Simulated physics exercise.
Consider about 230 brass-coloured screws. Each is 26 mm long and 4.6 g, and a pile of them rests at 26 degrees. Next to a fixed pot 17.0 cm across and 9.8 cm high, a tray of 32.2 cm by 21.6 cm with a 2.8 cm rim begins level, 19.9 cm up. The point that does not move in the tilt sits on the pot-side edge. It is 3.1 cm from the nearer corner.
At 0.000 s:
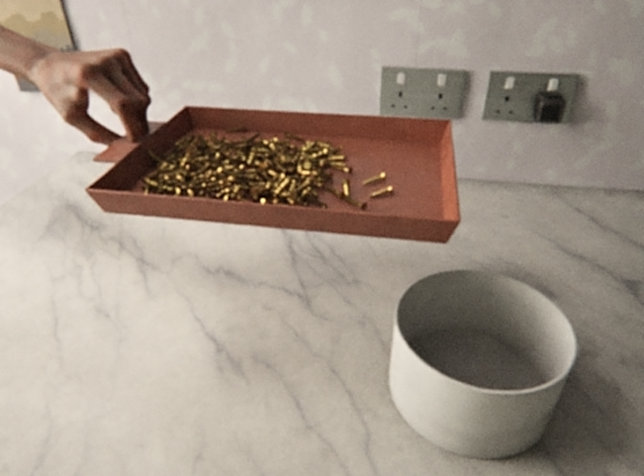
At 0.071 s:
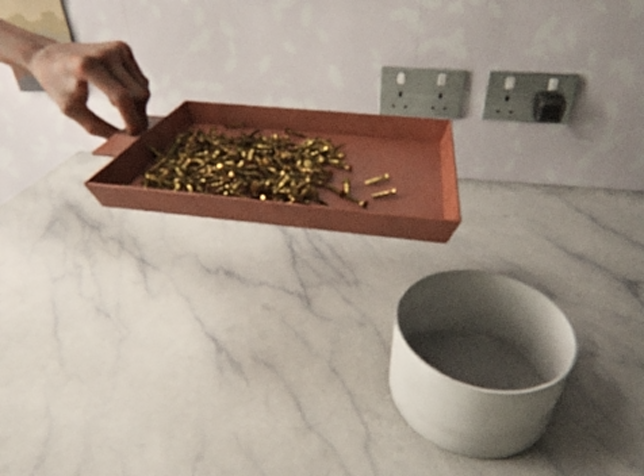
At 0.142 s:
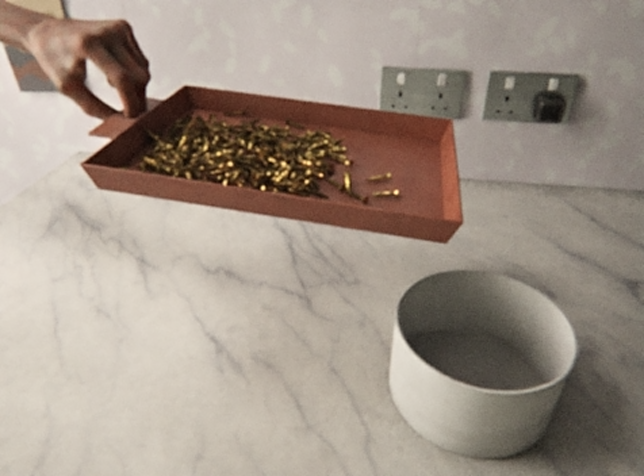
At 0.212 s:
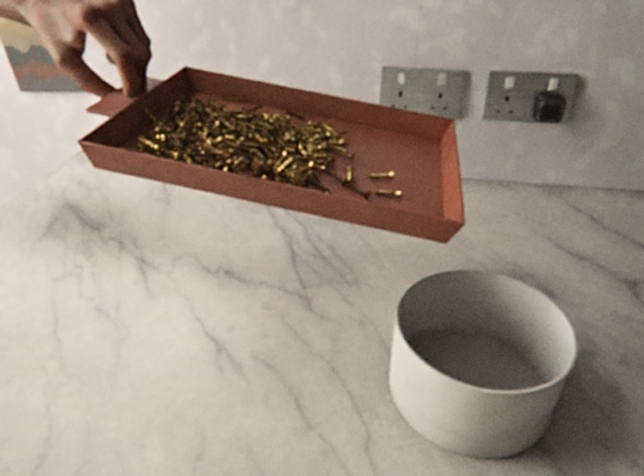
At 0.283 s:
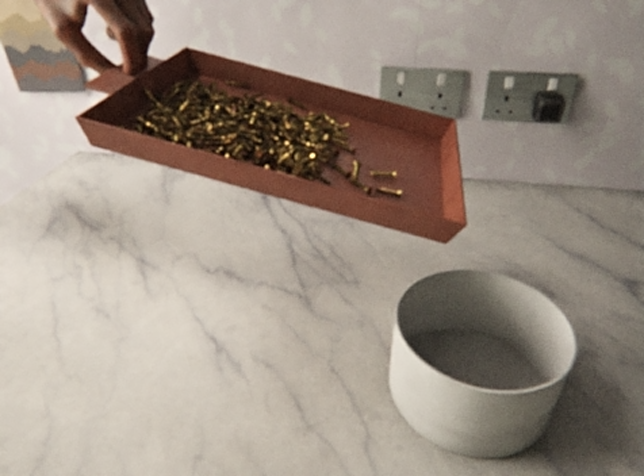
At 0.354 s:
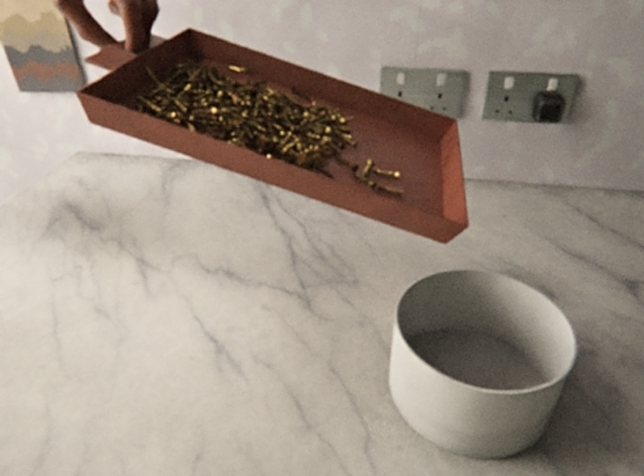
A hand lifted the left end of a reddish-brown tray of small brass-coloured screws, tilting it down to the right above a white pot, while the pile shifted only slightly.
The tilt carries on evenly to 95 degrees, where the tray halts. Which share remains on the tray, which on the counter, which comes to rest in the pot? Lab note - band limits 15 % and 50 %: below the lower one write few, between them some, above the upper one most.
Tray = few; counter = some; pot = most.
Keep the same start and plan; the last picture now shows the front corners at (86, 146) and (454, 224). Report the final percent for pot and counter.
Pot 75; counter 25.
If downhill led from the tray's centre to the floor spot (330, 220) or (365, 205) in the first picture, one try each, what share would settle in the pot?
Near 40 and 95 per cent, in that order.
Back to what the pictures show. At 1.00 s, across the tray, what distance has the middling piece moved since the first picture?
It has moved some 20 cm from its start.
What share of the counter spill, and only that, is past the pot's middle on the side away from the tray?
Share past the middle: Roughly 80 percent.
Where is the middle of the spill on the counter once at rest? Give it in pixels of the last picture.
It comes to rest with its centre close to (492, 305).
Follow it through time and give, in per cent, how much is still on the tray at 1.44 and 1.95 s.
In turn: 75, 5.
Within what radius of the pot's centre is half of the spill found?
16 cm.
Then, at 1.00 s, tilt 53 degrees; the tray holds 95 %, the pot 0 %.
After 1.44 s, tilt 78 degrees; the tray holds 75 %, the pot 15 %.
Then, at 1.95 s, tilt 95 degrees; the tray holds 5 %, the pot 60 %.
By 2.8 s all is still; tray 0 %, counter 35 %, pot 65 %.
